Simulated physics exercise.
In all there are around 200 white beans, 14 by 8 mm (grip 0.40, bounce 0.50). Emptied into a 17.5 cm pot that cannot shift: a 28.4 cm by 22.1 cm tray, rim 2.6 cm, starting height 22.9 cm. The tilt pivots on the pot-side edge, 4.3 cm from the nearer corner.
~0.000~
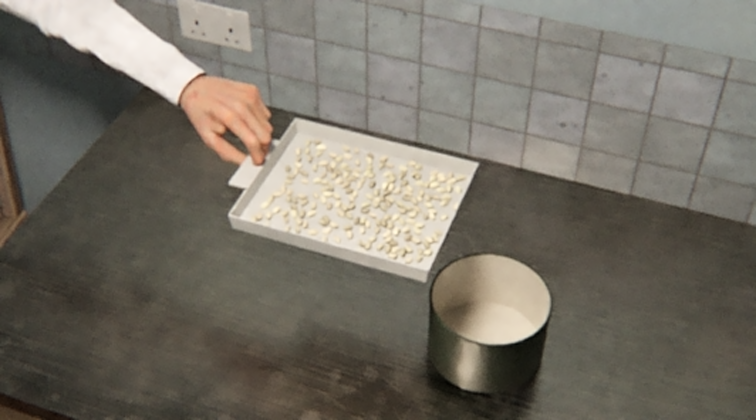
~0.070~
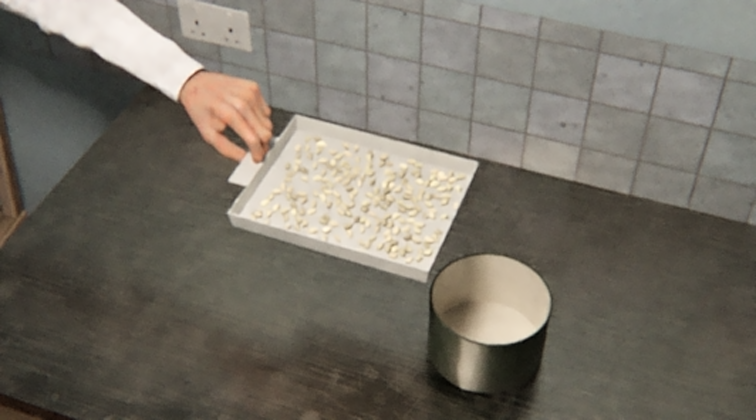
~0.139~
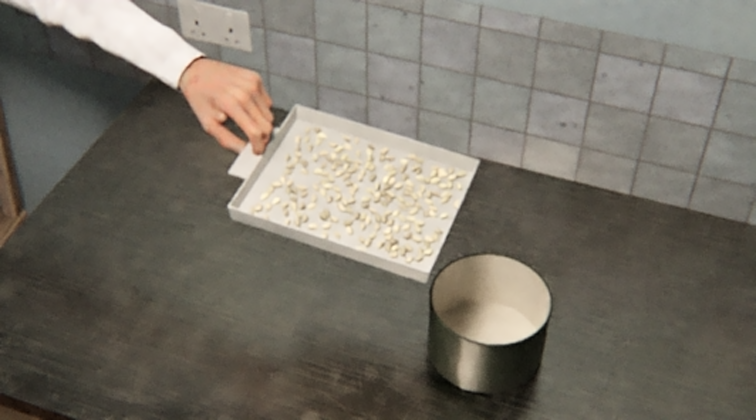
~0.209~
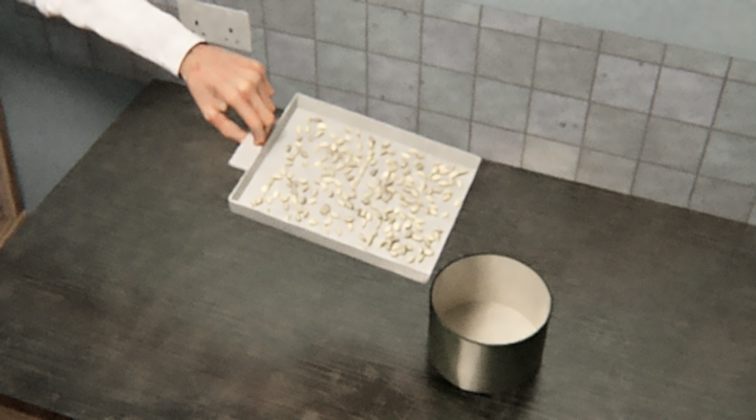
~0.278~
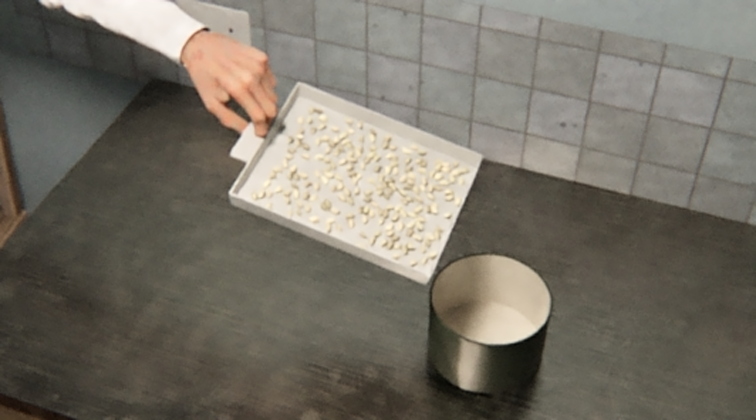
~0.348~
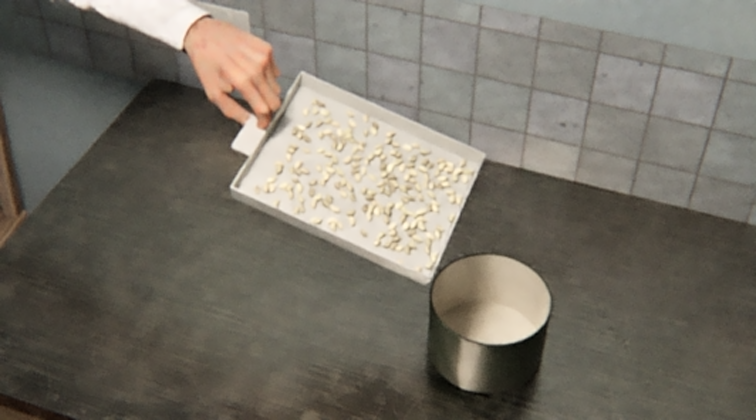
A hand lifting the left end of a white tray of scattered white beans, tilting it beside a metal pot.
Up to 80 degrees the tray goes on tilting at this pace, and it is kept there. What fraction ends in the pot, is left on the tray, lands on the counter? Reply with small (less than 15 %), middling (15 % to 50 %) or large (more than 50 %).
Pot - small, left on the tray - middling, counter - large.
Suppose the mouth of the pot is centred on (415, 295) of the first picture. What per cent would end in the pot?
Roughly 0 per cent.
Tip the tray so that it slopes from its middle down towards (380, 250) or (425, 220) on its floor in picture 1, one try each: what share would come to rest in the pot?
The share comes to about 0 in a hundred, then about 35 in a hundred.
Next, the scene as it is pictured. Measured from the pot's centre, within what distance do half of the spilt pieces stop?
Close to 18 cm, give or take.
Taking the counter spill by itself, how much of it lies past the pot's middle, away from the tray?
Estimate: Roughly 50 per cent of the pieces.
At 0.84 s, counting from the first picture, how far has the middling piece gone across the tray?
Roughly 8 cm.
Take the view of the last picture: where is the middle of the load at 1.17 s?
(432, 240), roughly.
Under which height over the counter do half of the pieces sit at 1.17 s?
Roughly 28 centimetres, more or less.
Then, at 0.84 s, tilt 47 degrees; the tray holds 100 %, the pot 0 %.
After 1.17 s, tilt 67 degrees; the tray holds 95 %, the pot 0 %.
Then, at 1.59 s, tilt 80 degrees; the tray holds 45 %, the pot 0 %.
By 3.2 s all is still; pot 5 %, tray 25 %, counter 70 %.
